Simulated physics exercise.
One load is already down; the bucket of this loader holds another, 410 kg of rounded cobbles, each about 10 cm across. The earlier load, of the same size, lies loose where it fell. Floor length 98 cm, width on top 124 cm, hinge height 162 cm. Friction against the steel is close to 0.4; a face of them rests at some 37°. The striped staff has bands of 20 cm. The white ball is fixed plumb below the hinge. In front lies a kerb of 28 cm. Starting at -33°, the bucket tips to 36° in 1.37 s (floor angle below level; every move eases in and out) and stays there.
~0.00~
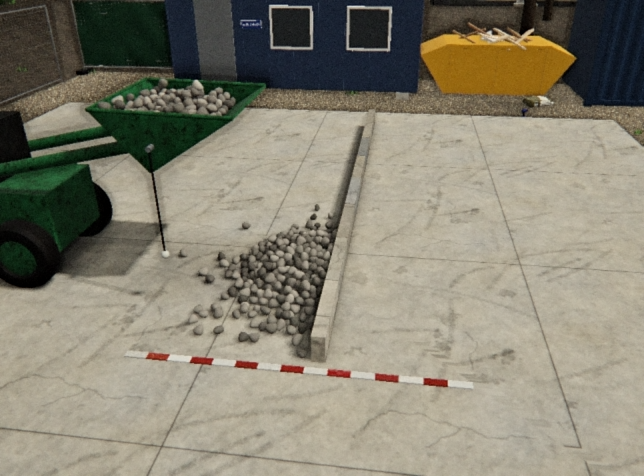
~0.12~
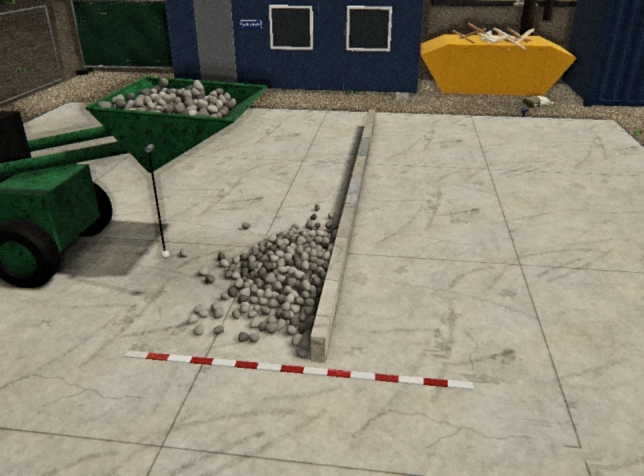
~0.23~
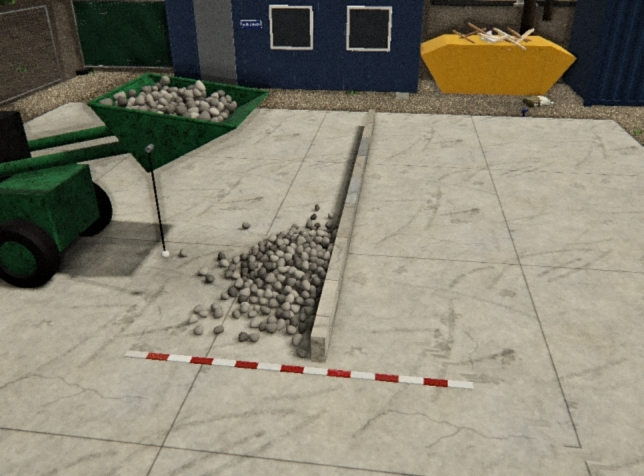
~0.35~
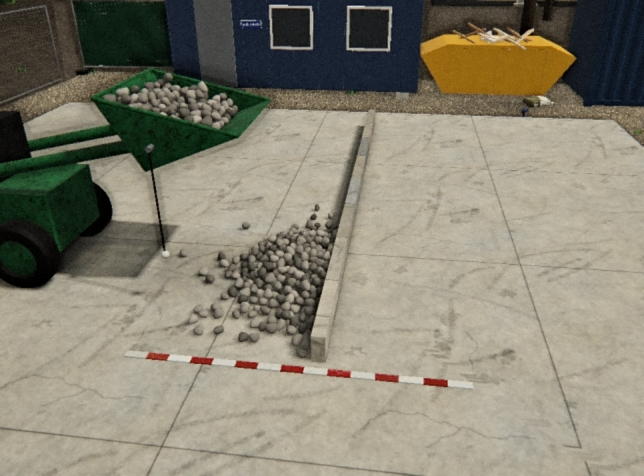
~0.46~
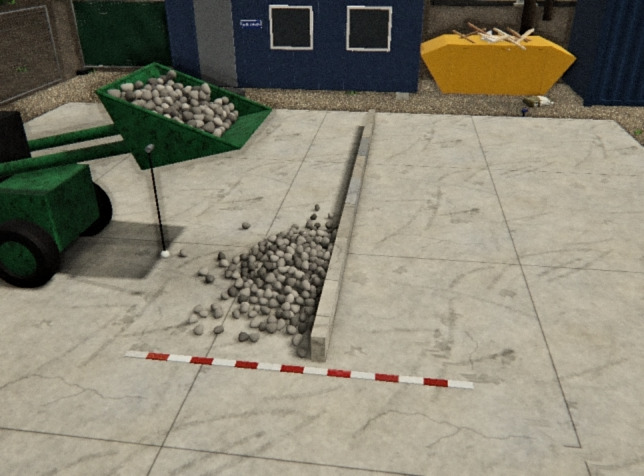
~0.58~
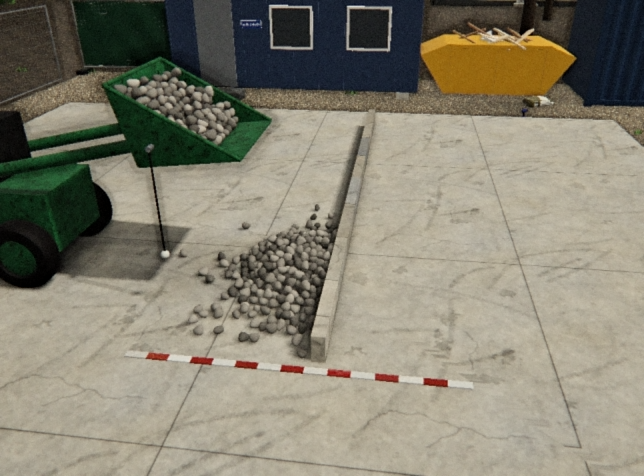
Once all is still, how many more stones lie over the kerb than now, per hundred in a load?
Close to 2 parts in a hundred.
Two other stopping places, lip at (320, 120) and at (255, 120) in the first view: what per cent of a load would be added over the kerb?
First some 90, then 10 per cent.
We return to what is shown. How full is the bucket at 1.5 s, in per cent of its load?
Roughly 60 per cent is still inside.
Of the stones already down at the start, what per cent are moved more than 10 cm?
About 10 per cent.
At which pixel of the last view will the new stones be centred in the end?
Their middle is at about (289, 258).
After 1.0 s the floor is at 25°; in per cent of one load, 100 in the bucket, 100 on this side of the kerb; the foremost stones are at (326, 277).
After 1.5 s the floor is at 36°; in per cent of one load, 62 in the bucket, 138 on this side of the kerb; the foremost stones are at (326, 277).
After 1.8 s the floor is at 36°; in per cent of one load, 16 in the bucket, 184 on this side of the kerb; the foremost stones are at (326, 271).
After 4.6 s the floor is at 36°; in per cent of one load, 0 in the bucket, 198 on this side of the kerb, 2 over the kerb; the foremost stones are at (368, 259). Net gain over the kerb, 2.
